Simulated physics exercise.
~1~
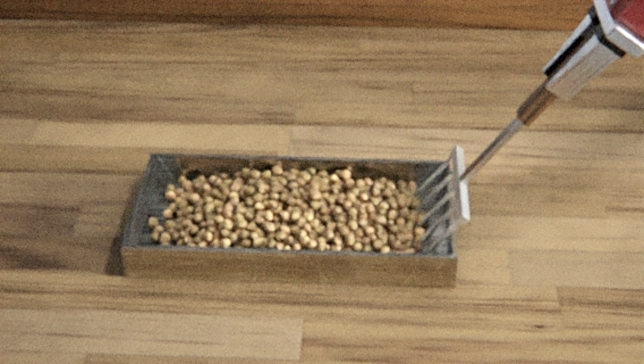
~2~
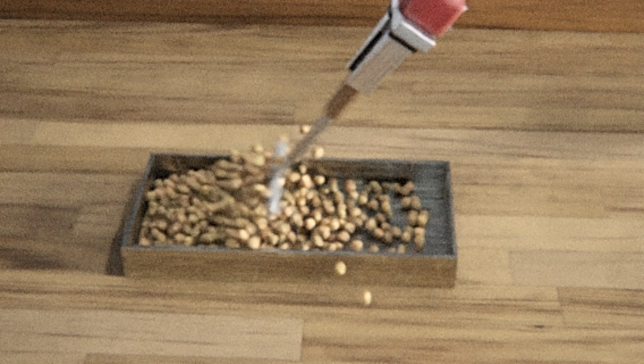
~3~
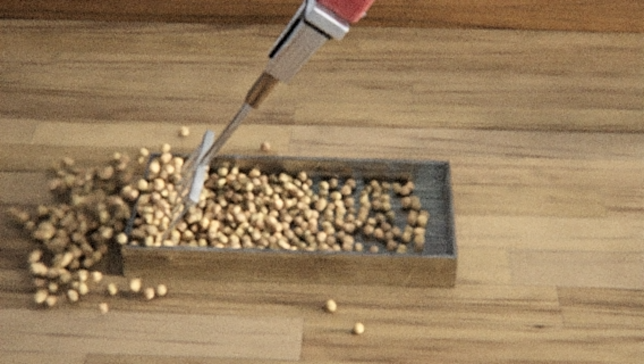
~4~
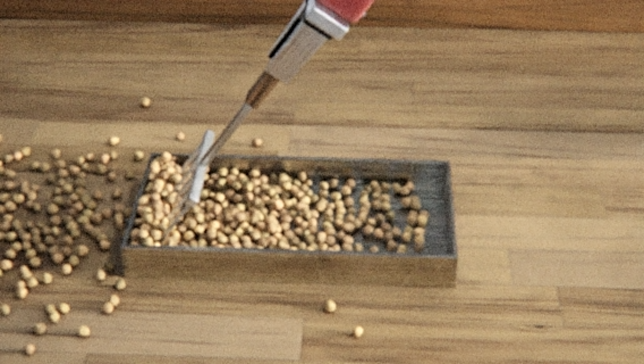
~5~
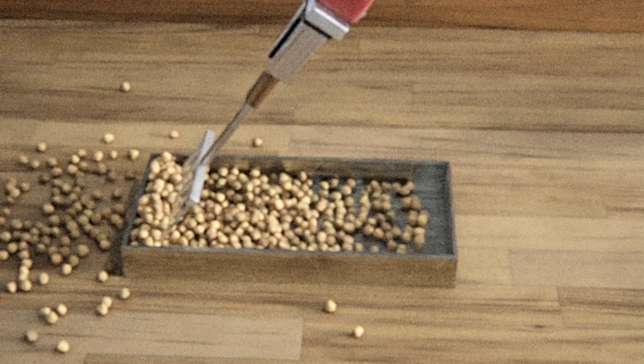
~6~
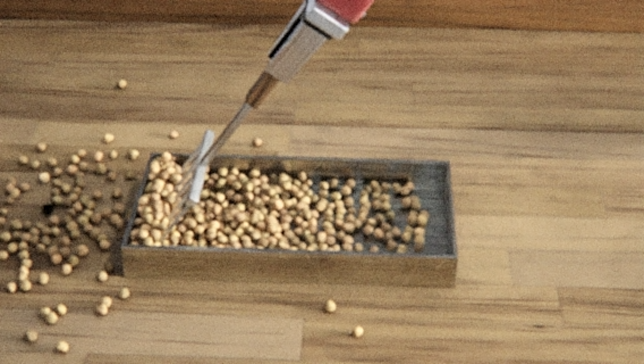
A red and silver robot gripper holding a pronged rake sweeps left through a grey trough heaped with dried chickpeas, pushing many over the left end. The rake stops near that end, and the spilled chickpeas spread across the wooden table top while most stay in the trough.
